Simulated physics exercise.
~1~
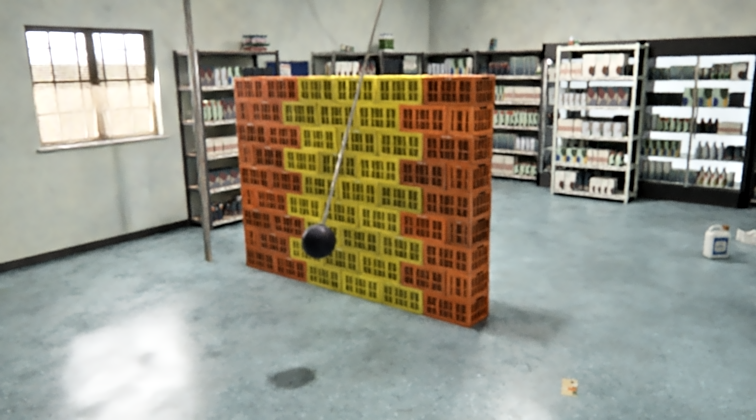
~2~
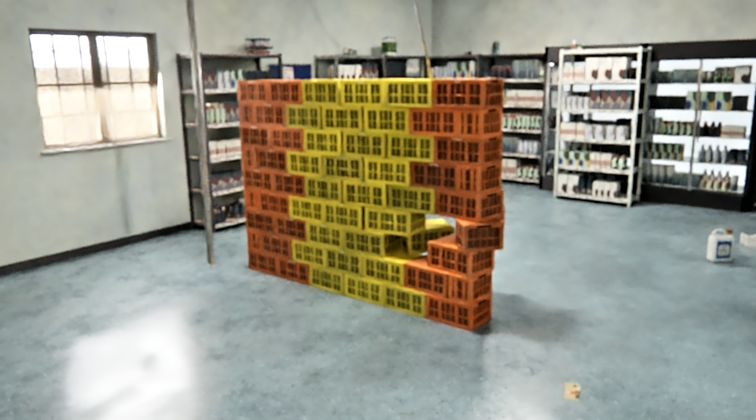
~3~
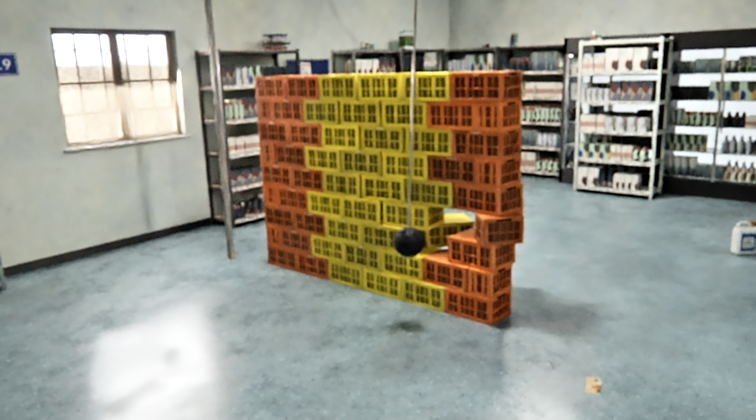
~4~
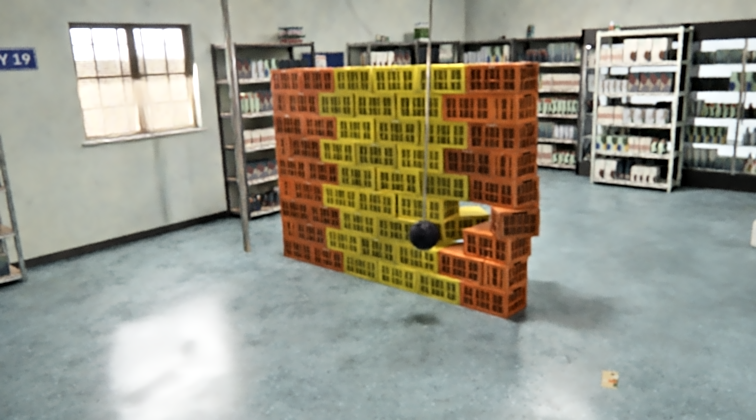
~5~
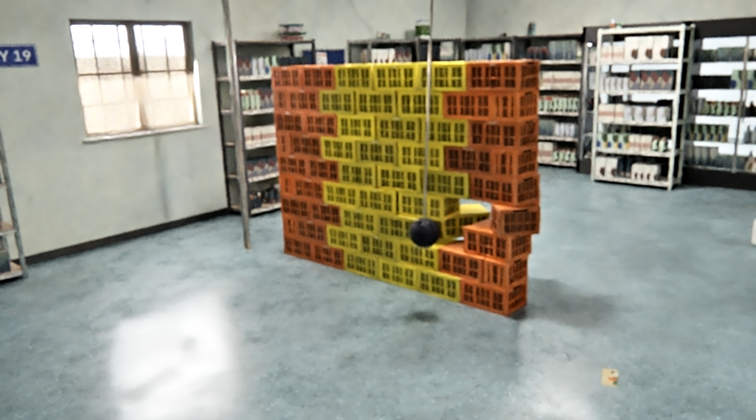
The clip shows a dark ball on a line swinging into a wall of orange and yellow crates in a shop, pushing a few crates out of line and opening a gap near the right side, then hanging almost still before the wall, which stays standing.
